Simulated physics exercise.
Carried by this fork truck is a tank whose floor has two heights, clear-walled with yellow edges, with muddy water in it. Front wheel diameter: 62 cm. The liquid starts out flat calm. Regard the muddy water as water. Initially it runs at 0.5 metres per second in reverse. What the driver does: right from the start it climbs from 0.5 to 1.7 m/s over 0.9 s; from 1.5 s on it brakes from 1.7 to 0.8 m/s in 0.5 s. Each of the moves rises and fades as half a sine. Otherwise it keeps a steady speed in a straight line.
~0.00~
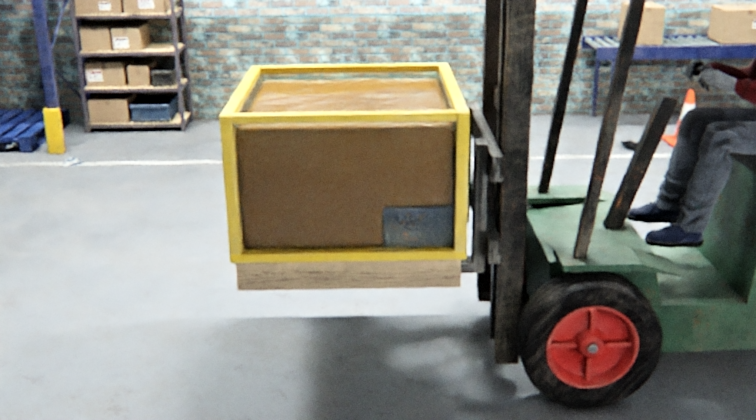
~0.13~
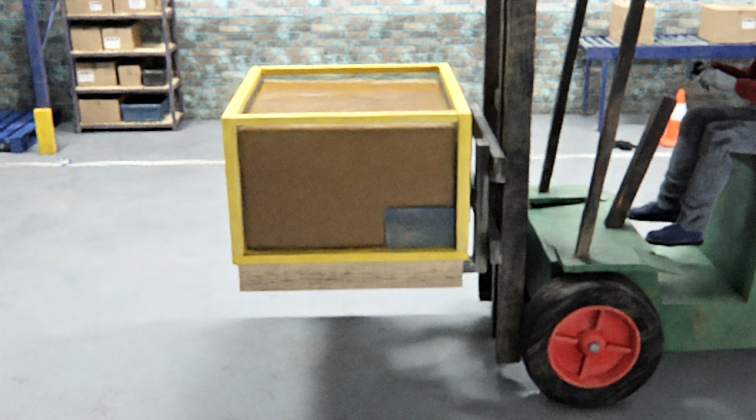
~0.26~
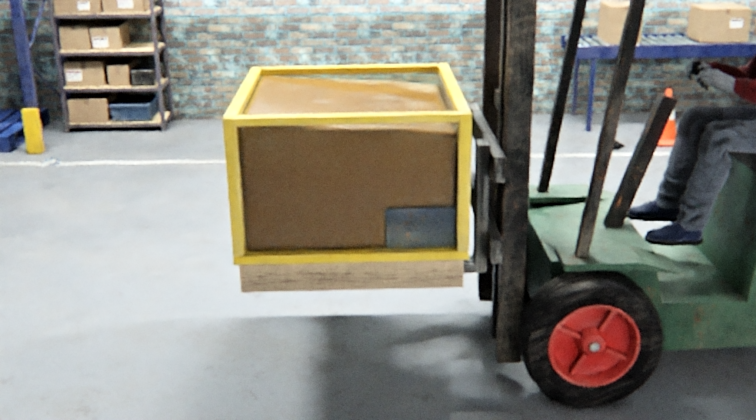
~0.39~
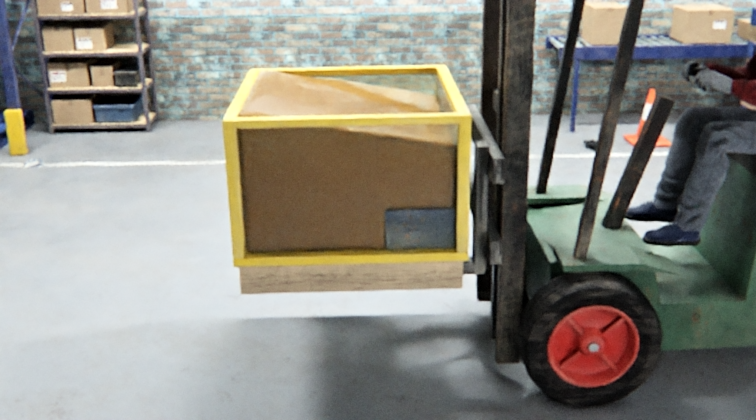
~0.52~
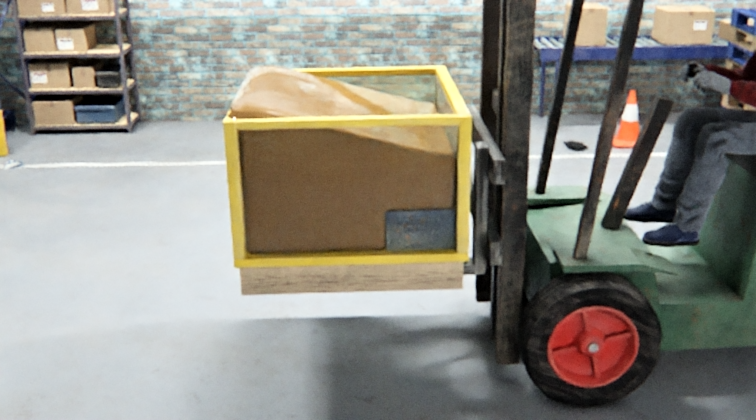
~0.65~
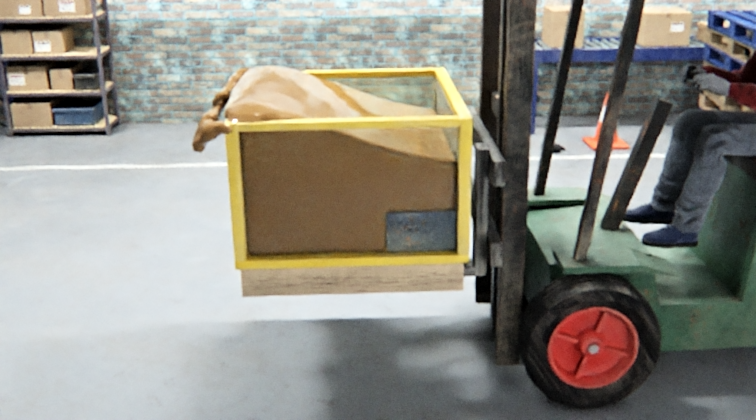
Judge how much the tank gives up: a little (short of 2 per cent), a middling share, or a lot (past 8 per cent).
It gives up a middling share.
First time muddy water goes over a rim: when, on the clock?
That comes at some 0.8 s.
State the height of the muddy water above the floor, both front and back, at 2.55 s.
Front level 58 cm, back level 48 cm.
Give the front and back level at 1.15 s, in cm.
Heights: Front 48 cm, then back 62 cm.
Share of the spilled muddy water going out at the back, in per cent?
It comes to about 20 per cent of the spill.
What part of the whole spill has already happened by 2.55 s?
By then it's around 80 per cent.
Then, 1.15 s in, the surface is 48 cm up at the front and 63 cm at the back; 3 per cent is out, over the front.
Then, 1.85 s in, the surface is 50 cm up at the front and 55 cm at the back; 4 per cent is out, over the front.
Then, 2.55 s in, the surface is 57 cm up at the front and 47 cm at the back; 4 per cent is out, over the front.
Then, 4.99 s in, 5 per cent is out, over the front, 19 of 410 litres.
